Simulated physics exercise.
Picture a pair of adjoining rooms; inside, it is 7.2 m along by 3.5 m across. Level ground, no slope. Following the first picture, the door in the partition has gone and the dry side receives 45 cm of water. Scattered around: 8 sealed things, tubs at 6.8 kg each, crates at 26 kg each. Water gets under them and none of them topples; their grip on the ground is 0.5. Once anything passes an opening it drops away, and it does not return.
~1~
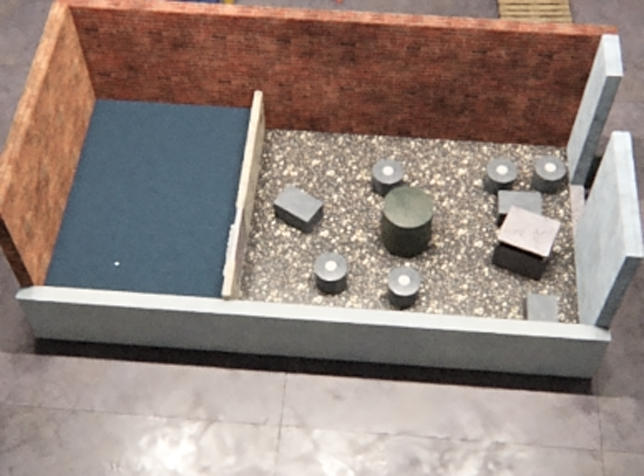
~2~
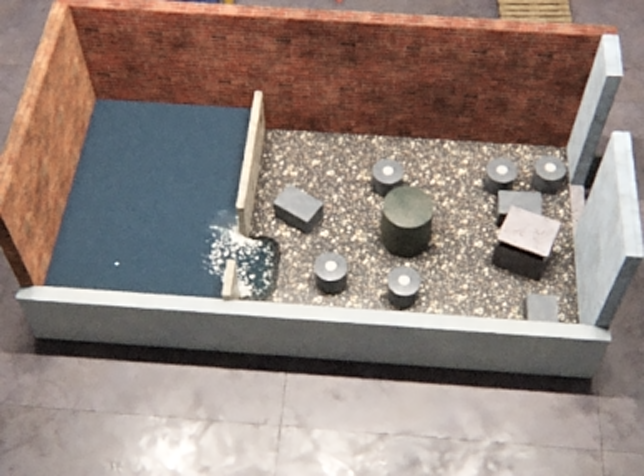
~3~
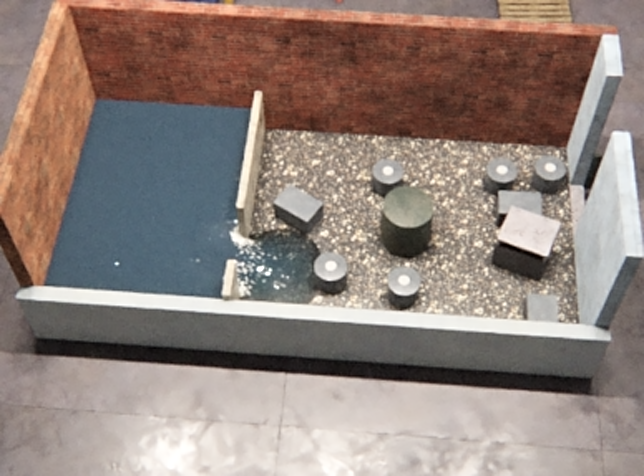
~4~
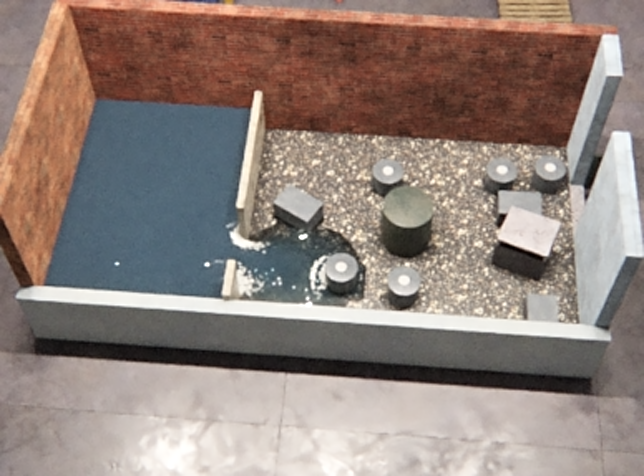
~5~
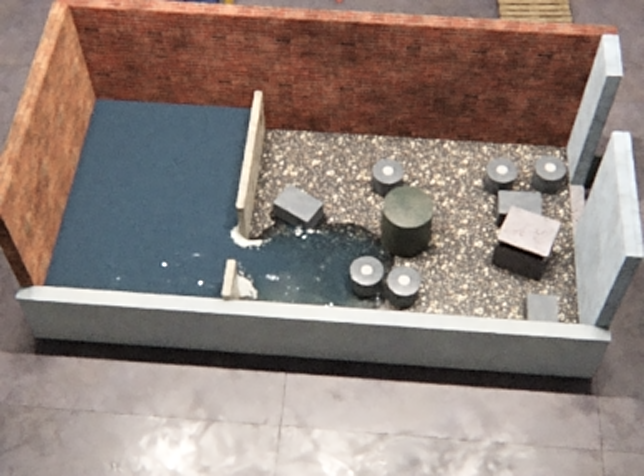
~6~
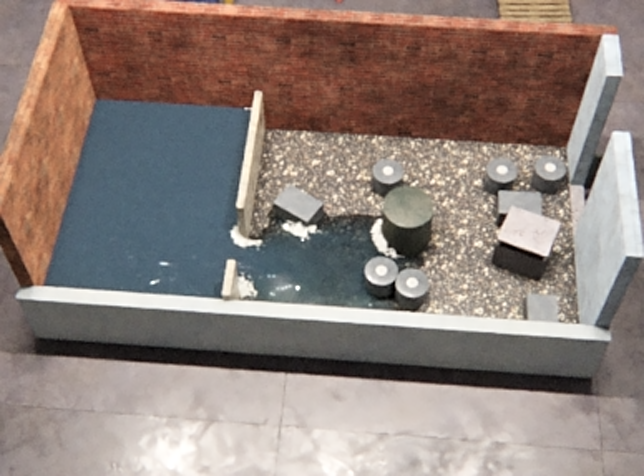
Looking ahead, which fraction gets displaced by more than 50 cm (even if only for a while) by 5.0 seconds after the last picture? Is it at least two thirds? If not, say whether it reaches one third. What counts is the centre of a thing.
No, but it reaches one third.
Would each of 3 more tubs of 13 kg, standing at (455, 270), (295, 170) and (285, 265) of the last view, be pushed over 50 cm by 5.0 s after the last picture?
In that order: Crosses the line, then stays inside the line, then crosses the line.
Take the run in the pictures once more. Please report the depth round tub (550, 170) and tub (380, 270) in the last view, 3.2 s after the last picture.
Close to 6 and 15 centimetres.
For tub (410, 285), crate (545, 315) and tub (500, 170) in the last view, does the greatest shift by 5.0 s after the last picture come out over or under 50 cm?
Well, the first one's too far, the next one's too far and the last one's not that far.
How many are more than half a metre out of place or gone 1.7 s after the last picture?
At that moment it comes to 3.
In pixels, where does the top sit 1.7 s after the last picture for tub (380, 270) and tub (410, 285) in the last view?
Roughly (507, 267), then roughly (537, 281).
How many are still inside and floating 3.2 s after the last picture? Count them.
5 at that moment.
Then, 0.4 s after the last picture 1 of 8 are over 50 cm from their spots; 1 afloat.
Then, 1.7 s after the last picture 3 of 8 are over 50 cm from their spots; 2 afloat.
Then, 3.2 s after the last picture 4 of 8 are over 50 cm from their spots; 5 afloat.
Then, 5.0 s after the last picture 5 of 8 are over 50 cm from their spots, and 5 have been at some point; 6 afloat.
